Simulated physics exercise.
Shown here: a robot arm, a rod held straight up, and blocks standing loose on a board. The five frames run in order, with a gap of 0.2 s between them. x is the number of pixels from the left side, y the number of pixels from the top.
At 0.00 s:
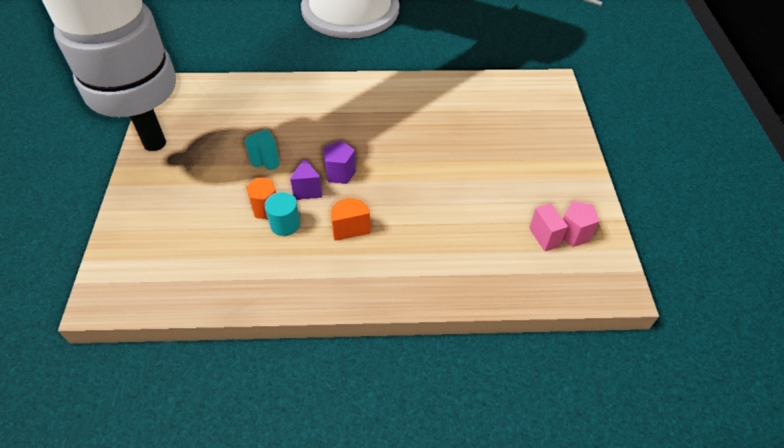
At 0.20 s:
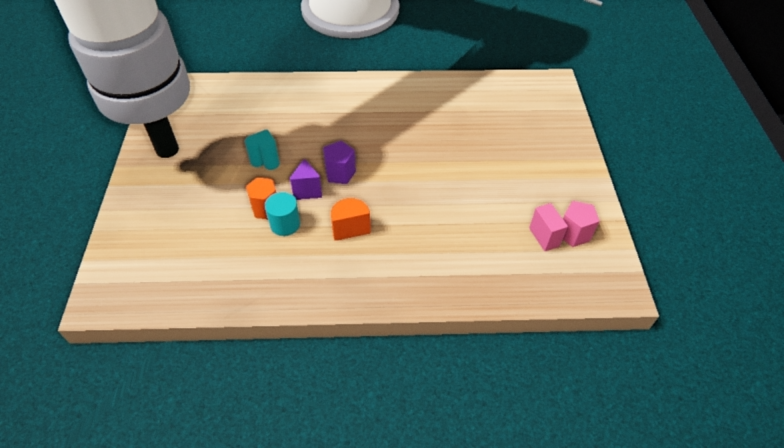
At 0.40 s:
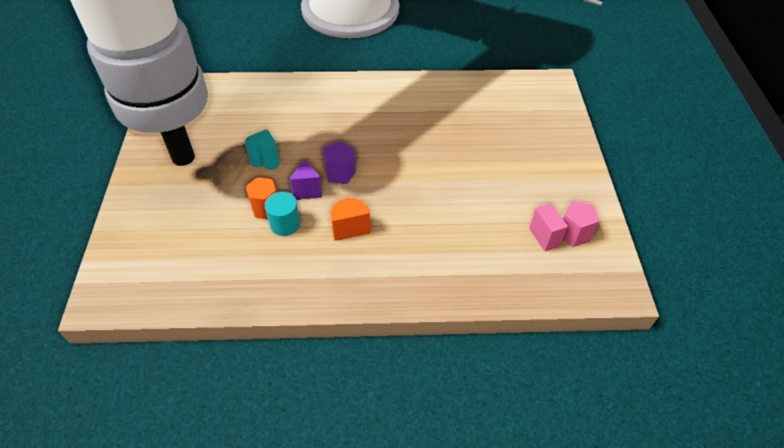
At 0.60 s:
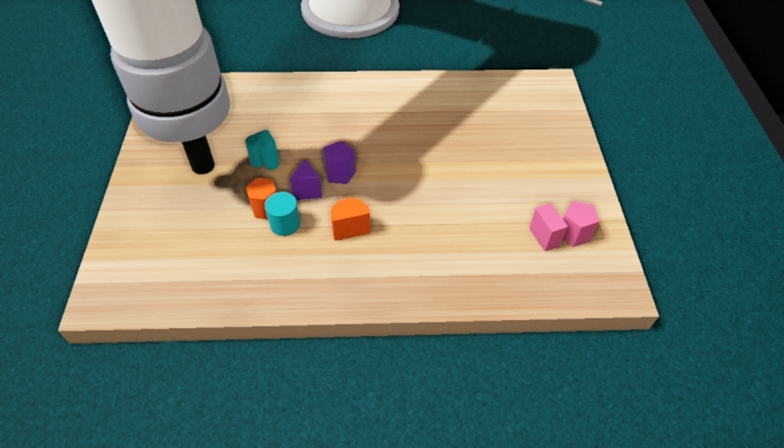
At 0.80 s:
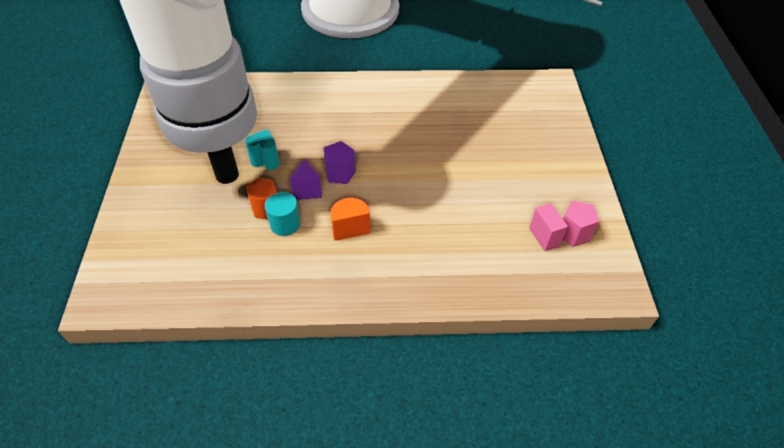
The robot arm moves its rod right and slightly down toward the still, loose blocks.
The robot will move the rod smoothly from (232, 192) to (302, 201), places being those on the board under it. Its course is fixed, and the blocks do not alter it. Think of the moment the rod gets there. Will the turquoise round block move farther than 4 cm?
No, I don't think so.
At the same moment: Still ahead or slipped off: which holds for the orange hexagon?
The block lies off to the side or behind.
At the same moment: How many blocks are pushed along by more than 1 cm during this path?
Three or more get moved.
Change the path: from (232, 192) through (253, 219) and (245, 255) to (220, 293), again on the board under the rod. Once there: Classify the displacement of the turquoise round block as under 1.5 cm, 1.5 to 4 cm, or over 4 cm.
It shifts 1.5 to 4 cm.
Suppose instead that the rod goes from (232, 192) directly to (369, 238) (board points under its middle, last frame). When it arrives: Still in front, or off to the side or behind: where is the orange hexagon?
It slides aside on the way.
On the path given first. Halfway along, rod (264, 180); orange hexagon (270, 193), turned 30° clockwise; turquoise round block (286, 211).
At the end, rod (299, 185); orange hexagon (282, 198), turned 60° clockwise; turquoise heart block still; turquoise round block (290, 221); purple triangular block (317, 171), turned 50° anticlockwise.
